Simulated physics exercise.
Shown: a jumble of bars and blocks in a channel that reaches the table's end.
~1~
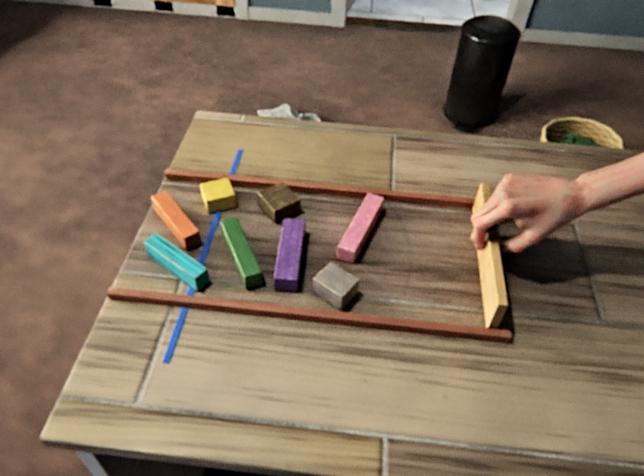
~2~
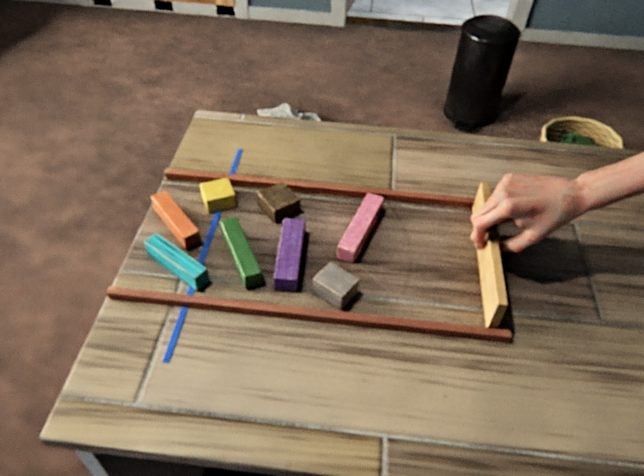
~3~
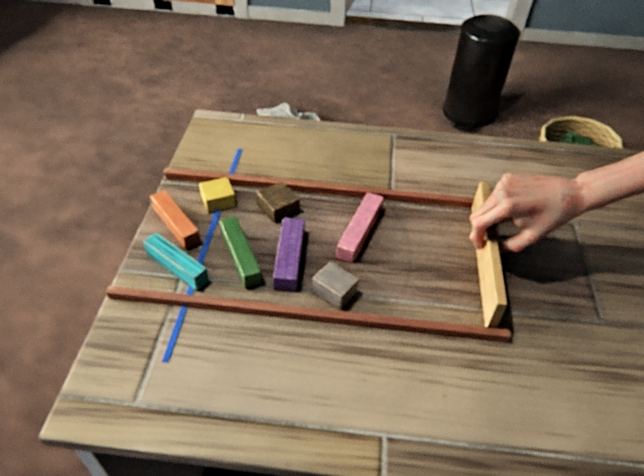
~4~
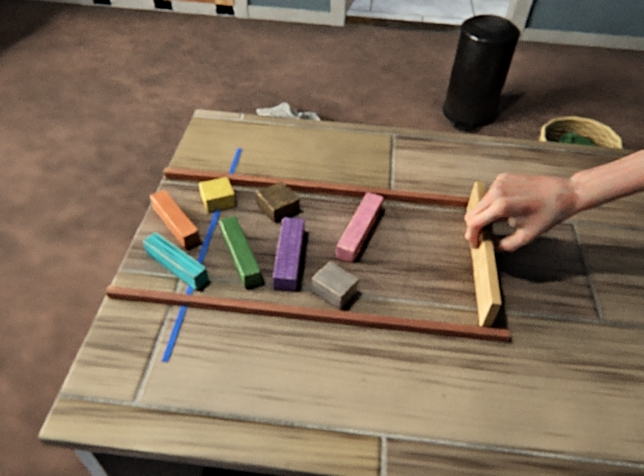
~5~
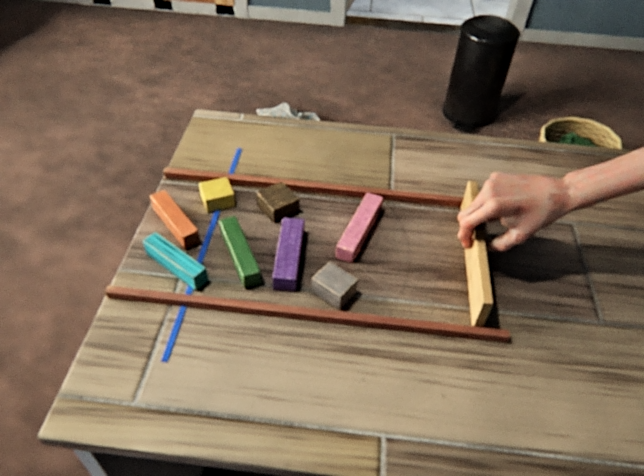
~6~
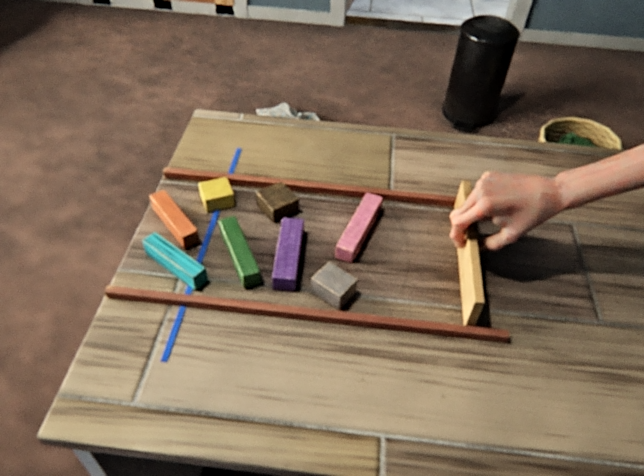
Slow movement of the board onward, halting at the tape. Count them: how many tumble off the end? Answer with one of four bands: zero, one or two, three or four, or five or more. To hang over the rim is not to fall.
One or two.
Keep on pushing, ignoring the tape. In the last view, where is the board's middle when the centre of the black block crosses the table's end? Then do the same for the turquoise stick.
I reckon its middle sits around (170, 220) and then around (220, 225).
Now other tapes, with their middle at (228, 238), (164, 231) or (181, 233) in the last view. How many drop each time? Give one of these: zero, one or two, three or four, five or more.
Count per stopping tape, as listed: None at all, at least five, three or four.
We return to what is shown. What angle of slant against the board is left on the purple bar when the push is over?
Roughly 10°.
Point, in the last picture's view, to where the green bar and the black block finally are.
(143, 237), and the other (191, 186).
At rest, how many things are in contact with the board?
At rest, 2 are in contact.
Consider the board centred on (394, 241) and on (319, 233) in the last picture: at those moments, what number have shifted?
0 and 4.
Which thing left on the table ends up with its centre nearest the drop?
That's the yellow block.
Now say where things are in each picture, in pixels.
Orange bar (176, 220); turquoise stick (177, 261); yellow block (218, 195); board (488, 251); tape (210, 237), in the first picture.
Turquoise stick (177, 261); green bar (241, 251), in the second picture.
Yellow block (218, 195); purple bar (290, 253), in the third picture.
Orange bar (175, 219); pink bar (361, 226), in the fourth picture.
Turquoise stick (175, 261); board (475, 250), in the fifth picture.
Orange bar (174, 219); turquoise stick (175, 261); yellow block (217, 195); board (467, 249); tape (208, 236), in the sixth picture.
A little later, none off yet; orange bar at rest near (174, 219); turquoise stick at rest near (175, 261); yellow block at rest near (217, 195).
Next, none off yet; orange bar at rest near (174, 219); turquoise stick moving near (166, 260); yellow block at rest near (217, 195).
When it is over, the number that fall off is one or two; down, turquoise stick and orange bar.
